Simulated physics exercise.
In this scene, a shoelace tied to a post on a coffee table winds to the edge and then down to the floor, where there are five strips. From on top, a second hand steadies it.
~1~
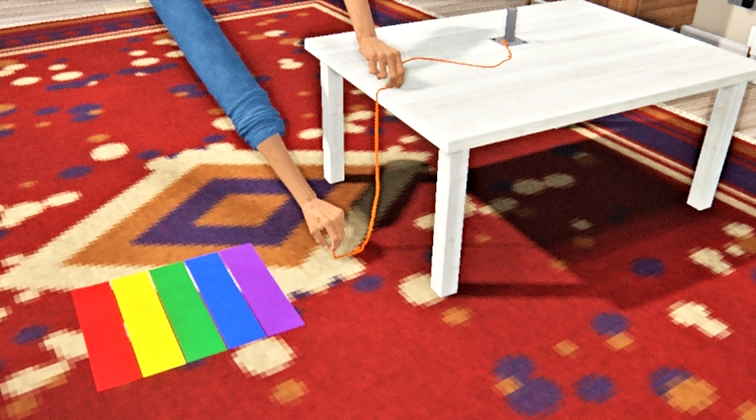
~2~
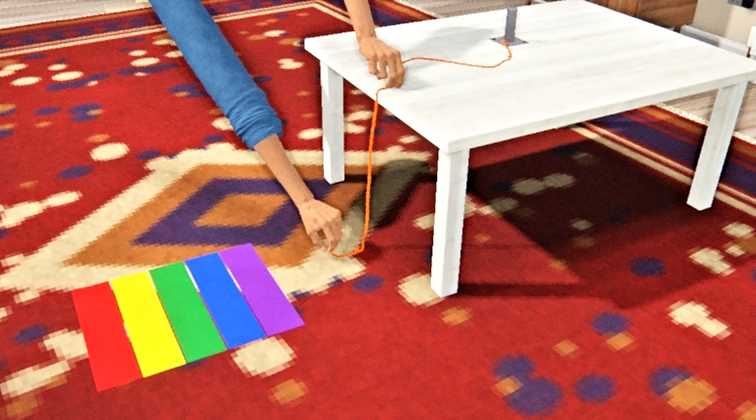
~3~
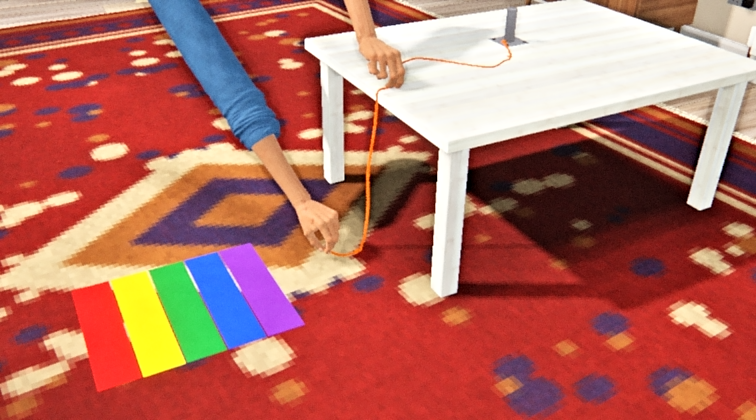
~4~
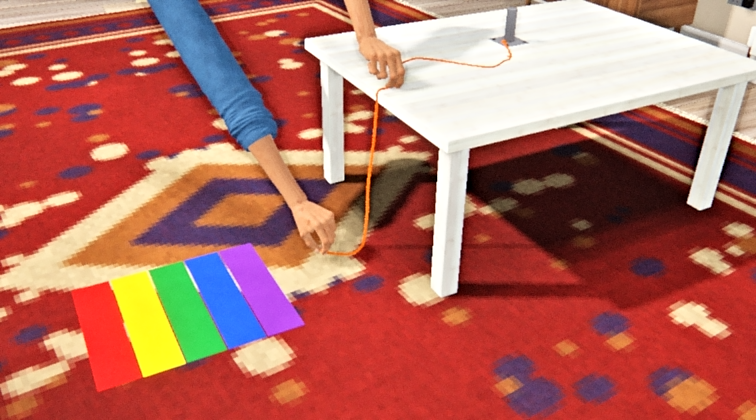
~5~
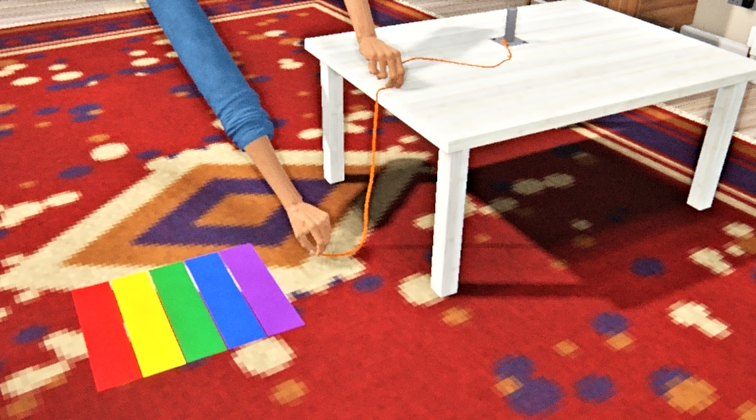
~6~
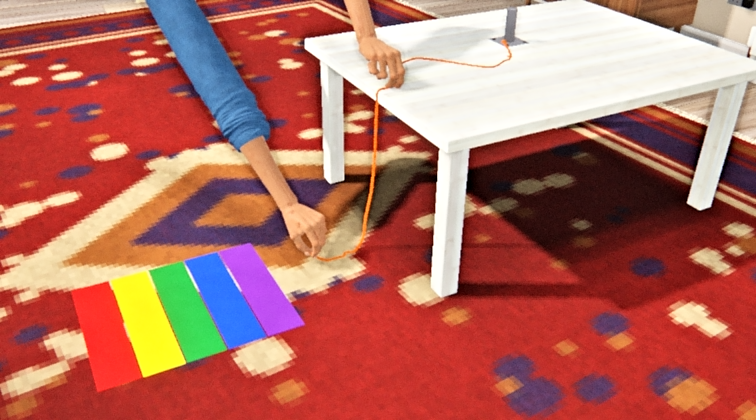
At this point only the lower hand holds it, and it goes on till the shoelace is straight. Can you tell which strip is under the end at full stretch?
Yes, the red one.
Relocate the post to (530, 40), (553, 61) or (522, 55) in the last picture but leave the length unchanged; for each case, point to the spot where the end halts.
Around (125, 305), then (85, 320), then (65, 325).
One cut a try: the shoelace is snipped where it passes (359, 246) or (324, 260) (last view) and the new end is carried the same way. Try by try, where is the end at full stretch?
First try near (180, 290), second near (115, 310).
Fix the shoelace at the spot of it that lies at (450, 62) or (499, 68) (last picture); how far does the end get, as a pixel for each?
Estimates in sequence: (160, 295) then (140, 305).
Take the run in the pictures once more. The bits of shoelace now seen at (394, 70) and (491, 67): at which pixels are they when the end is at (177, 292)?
Approx. (364, 103); approx. (463, 66).
Soon after, end near (177, 292); over green.
Then, end near (124, 307); over yellow.
At full stretch, end near (92, 316); over red. The red one.
